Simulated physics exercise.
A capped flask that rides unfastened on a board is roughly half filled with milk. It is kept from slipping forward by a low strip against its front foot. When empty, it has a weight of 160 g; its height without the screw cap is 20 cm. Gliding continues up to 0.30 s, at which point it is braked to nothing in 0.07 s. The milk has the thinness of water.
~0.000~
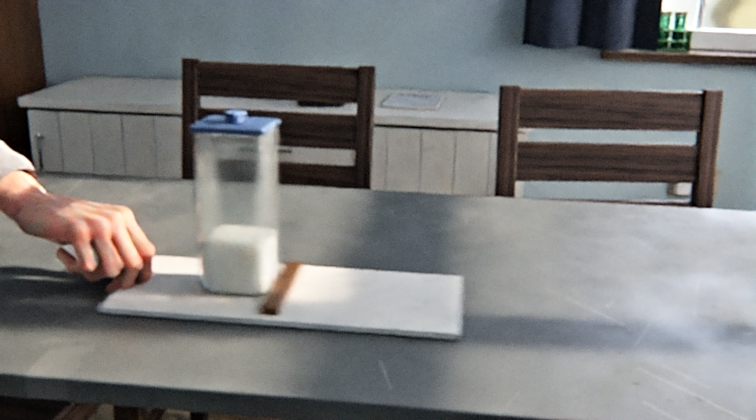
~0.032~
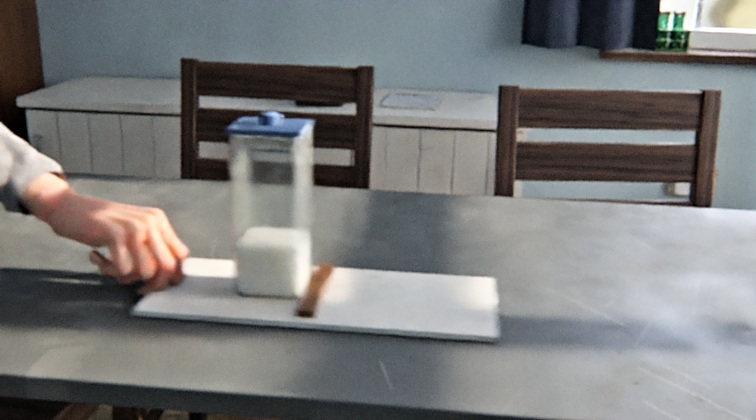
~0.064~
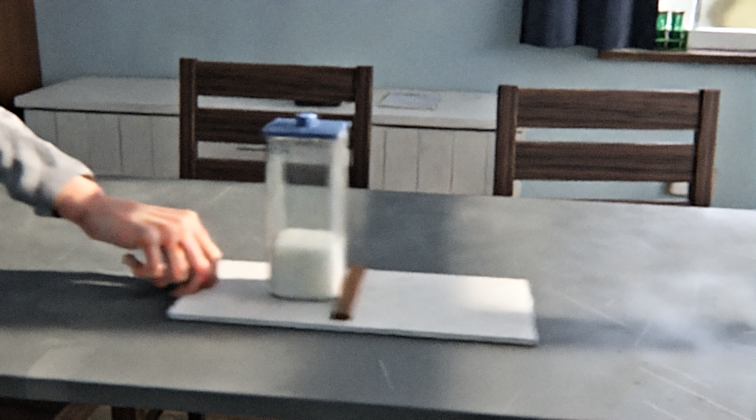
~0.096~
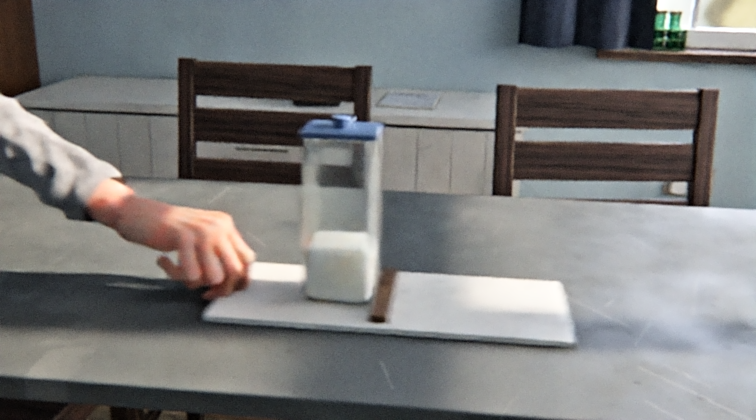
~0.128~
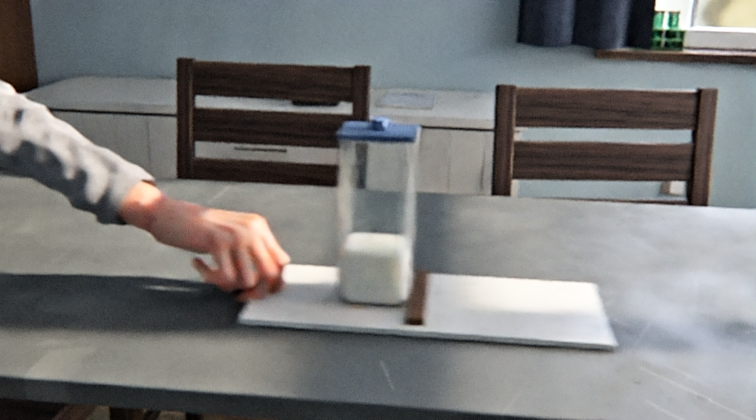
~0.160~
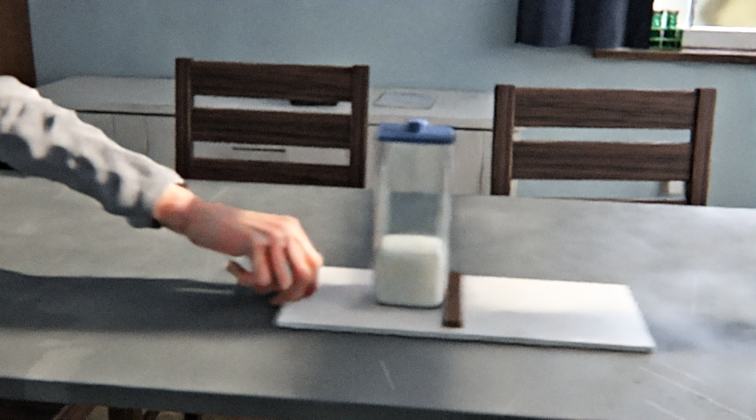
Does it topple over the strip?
Knocked down.
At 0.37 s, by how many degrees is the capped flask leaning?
It's tilted some 10° from upright.
By 0.37 s the board moves at 0.00 m/s; the capped flask leans 11°.
By 0.49 s the capped flask leans 46°.
By 0.65 s the capped flask lies on its side.
By 0.87 s the capped flask lies on its side.
At rest the capped flask lies on its side.
